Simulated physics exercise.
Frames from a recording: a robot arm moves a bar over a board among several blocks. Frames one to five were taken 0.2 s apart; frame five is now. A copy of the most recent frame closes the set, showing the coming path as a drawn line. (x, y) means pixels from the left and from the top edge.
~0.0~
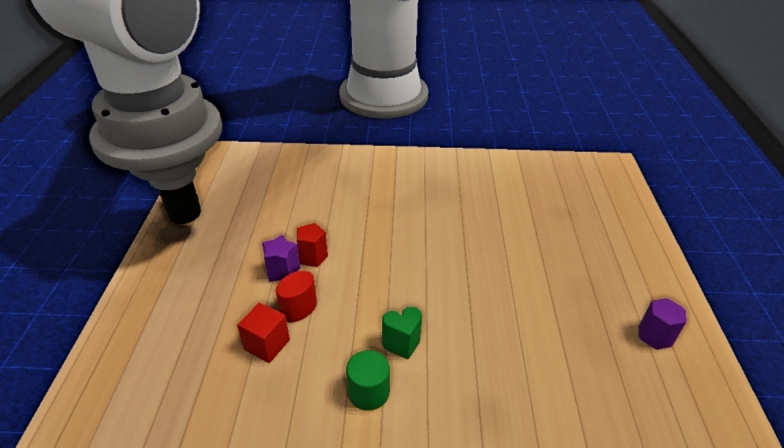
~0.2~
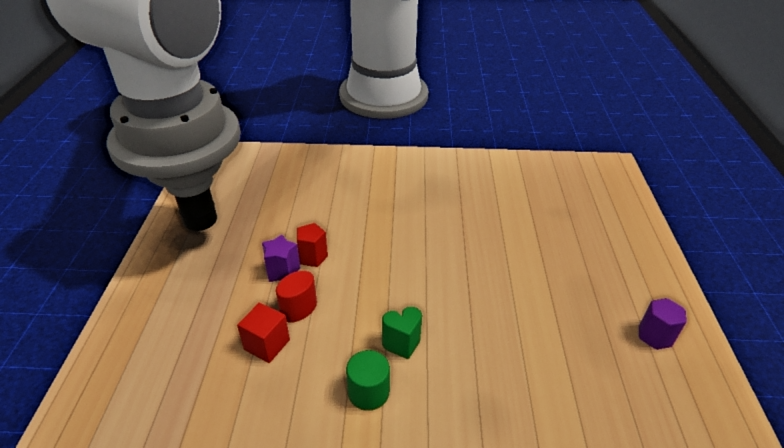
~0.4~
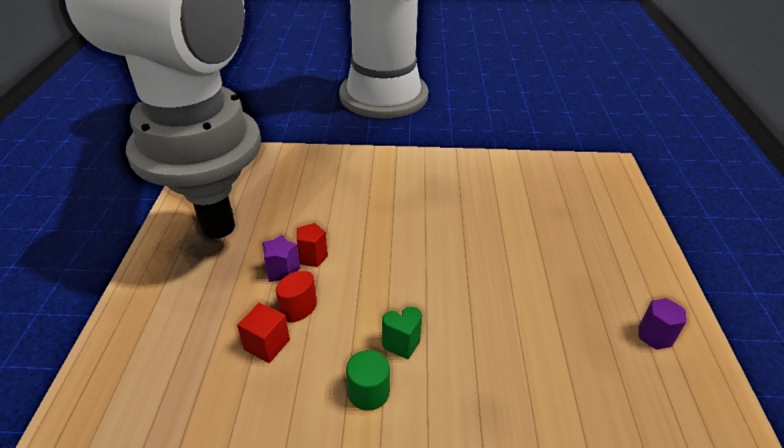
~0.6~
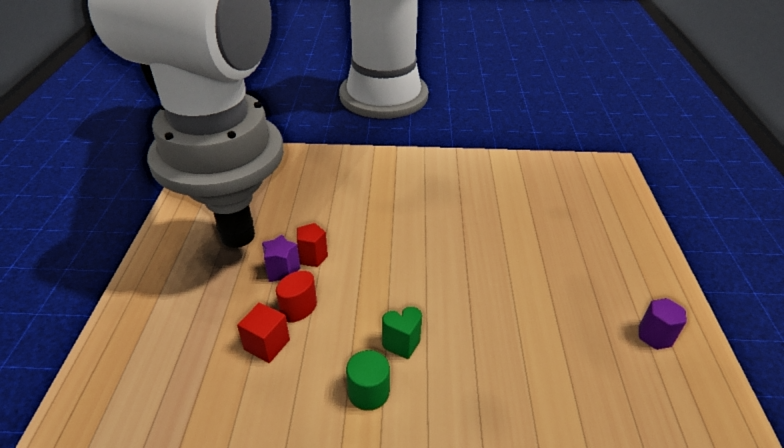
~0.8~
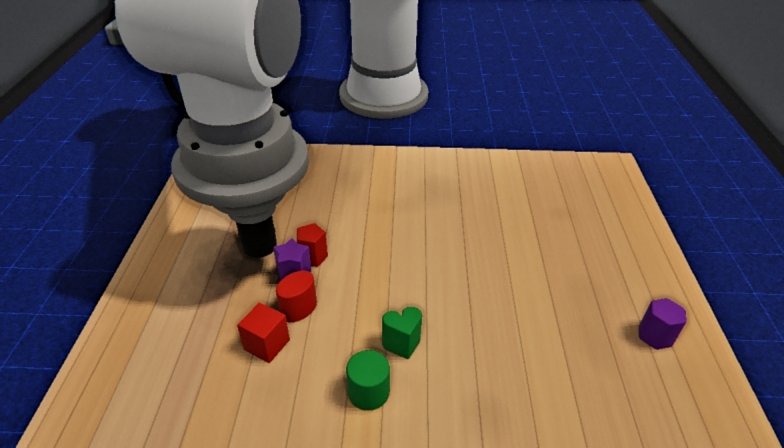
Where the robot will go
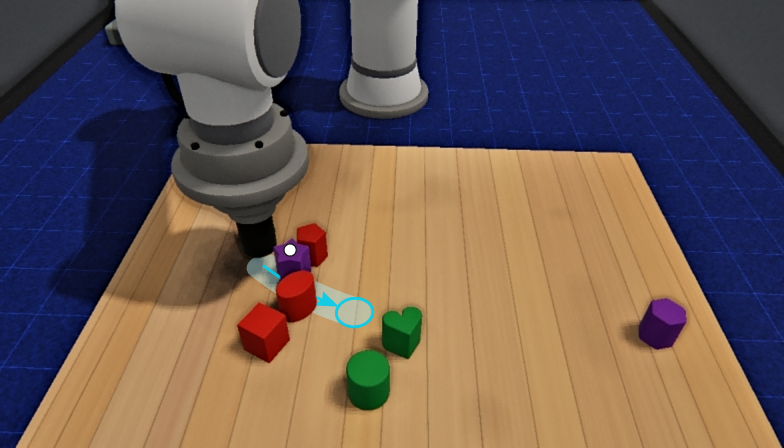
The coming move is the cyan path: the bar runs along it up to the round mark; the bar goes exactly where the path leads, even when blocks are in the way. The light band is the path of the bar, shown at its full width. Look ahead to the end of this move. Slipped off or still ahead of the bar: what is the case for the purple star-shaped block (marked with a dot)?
The purple star-shaped block slips off.
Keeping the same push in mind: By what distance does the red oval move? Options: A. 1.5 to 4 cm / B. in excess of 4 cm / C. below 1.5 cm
It's A.
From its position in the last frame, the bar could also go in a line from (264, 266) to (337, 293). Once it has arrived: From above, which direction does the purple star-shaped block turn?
That block twists counter-clockwise.
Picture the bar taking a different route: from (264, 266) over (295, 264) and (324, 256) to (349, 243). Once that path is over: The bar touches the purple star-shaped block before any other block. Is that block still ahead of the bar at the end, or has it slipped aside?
I'm fairly sure the purple star-shaped block slides away from the front of the bar at some point.
Drawn move, from (264, 266) through (289, 283) and (320, 299) to (355, 312); the dot is on the purple star-shaped block.
On the path given first. One third of the way, bar at (287, 265); purple star-shaped block at (317, 258), turned 50° anticlockwise.
Two thirds of the way, bar at (318, 280); purple star-shaped block at (346, 262), turned 85° anticlockwise; red oval at (308, 299), turned 65° clockwise.
At the end, bar at (354, 293); purple star-shaped block at (362, 263), turned 125° anticlockwise; red oval at (312, 303), turned 90° clockwise; red pentagonal block still; green heart block still.
